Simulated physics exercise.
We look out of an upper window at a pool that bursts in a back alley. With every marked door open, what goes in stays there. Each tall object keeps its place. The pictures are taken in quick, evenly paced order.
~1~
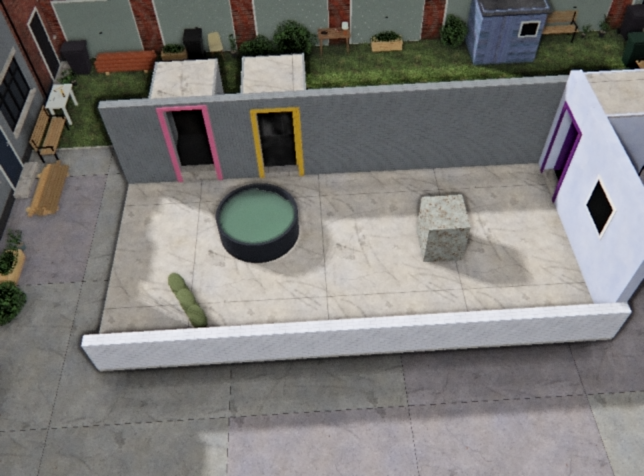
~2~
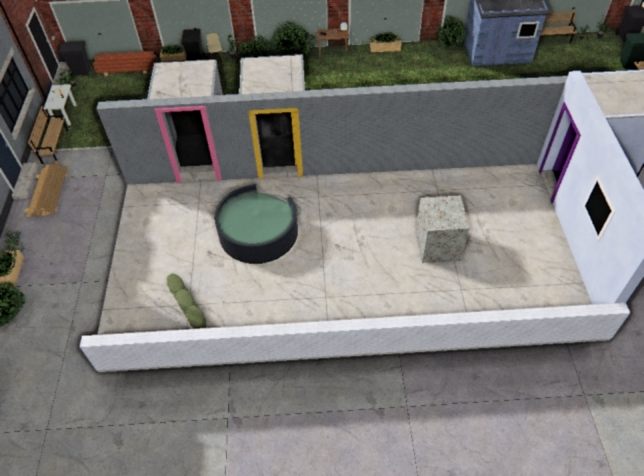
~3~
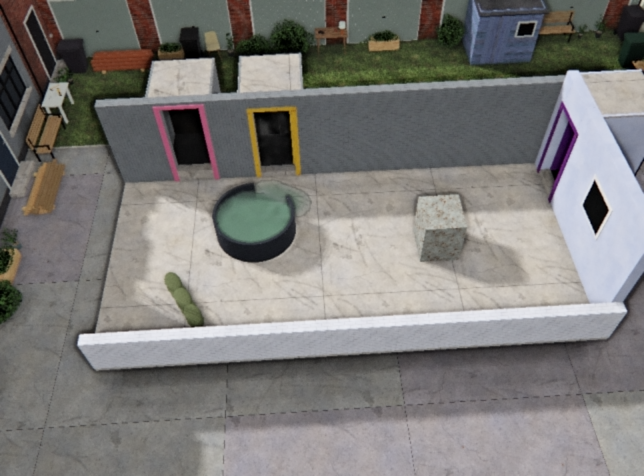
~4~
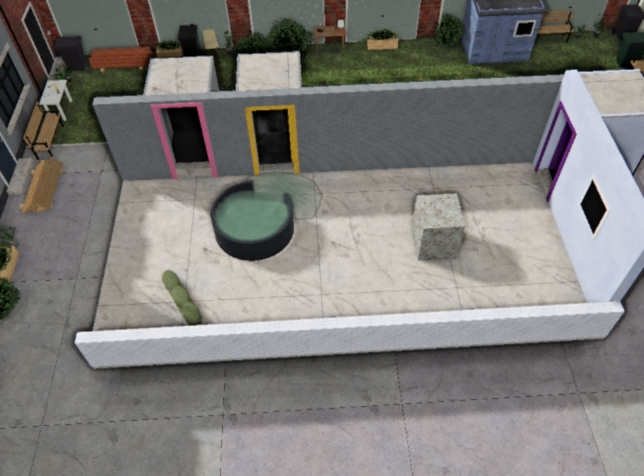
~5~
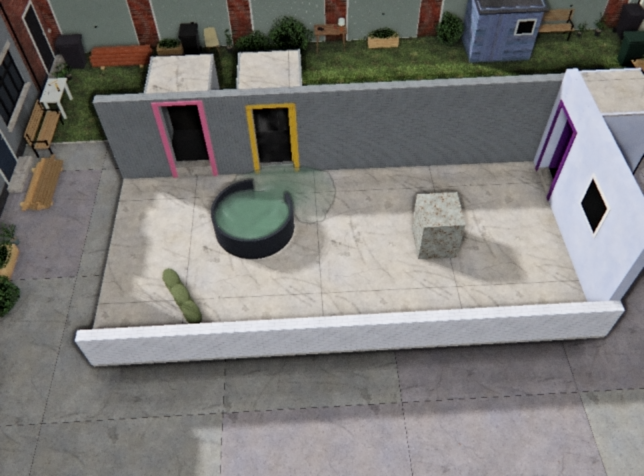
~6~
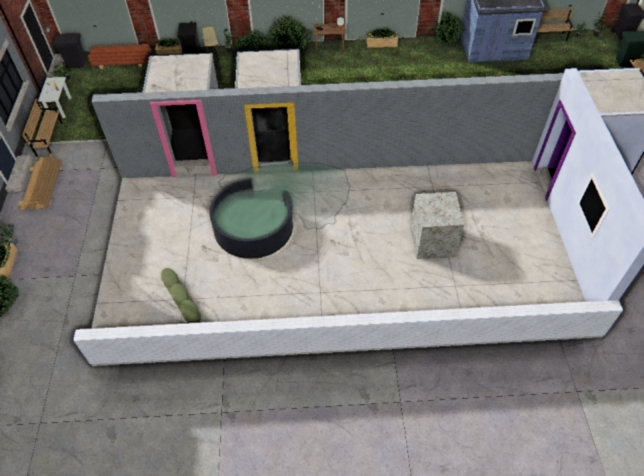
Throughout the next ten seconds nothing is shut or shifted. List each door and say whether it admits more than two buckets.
In order: The pink door is going to be at or under the line, the yellow door is going to be over the line, the purple door is going to be at or under the line.
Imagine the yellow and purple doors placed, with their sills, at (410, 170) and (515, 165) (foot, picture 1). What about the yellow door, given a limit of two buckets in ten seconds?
Note: Yellow door lets in too little.
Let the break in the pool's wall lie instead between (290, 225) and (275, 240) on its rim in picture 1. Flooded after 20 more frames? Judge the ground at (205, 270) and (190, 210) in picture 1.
Point one not reached; point two not reached.
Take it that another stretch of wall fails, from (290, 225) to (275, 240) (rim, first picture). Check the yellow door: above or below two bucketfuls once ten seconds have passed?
Result - yellow undershoots.
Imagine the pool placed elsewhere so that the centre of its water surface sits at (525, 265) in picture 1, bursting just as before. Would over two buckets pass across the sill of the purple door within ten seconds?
Note: Purple door surpasses it.
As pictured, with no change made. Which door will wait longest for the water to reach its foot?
That is the purple one.
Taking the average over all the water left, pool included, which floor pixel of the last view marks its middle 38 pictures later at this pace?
Near (384, 215).
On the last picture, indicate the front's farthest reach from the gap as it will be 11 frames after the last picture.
I'd go with roughly (494, 166).
A moment on, water covers 10 % of the floor; the pink door wet at the sill, nothing in, the yellow door over two buckets in, the purple door not reached.
Next, water covers 20 % of the floor; the pink door wet at the sill, nothing in, the yellow door far over two buckets in, the purple door not reached.
Then, water covers 40 % of the floor; the pink door wet at the sill, nothing in, the yellow door far over two buckets in, the purple door wet at the sill, nothing in.
Later, water covers 45 % of the floor; the pink door wet at the sill, nothing in, the yellow door far over two buckets in, the purple door wet at the sill, nothing in.
In the end, water covers 50 % of the floor; the pink door wet at the sill, nothing in, the yellow door far over two buckets in, the purple door wet at the sill, nothing in.
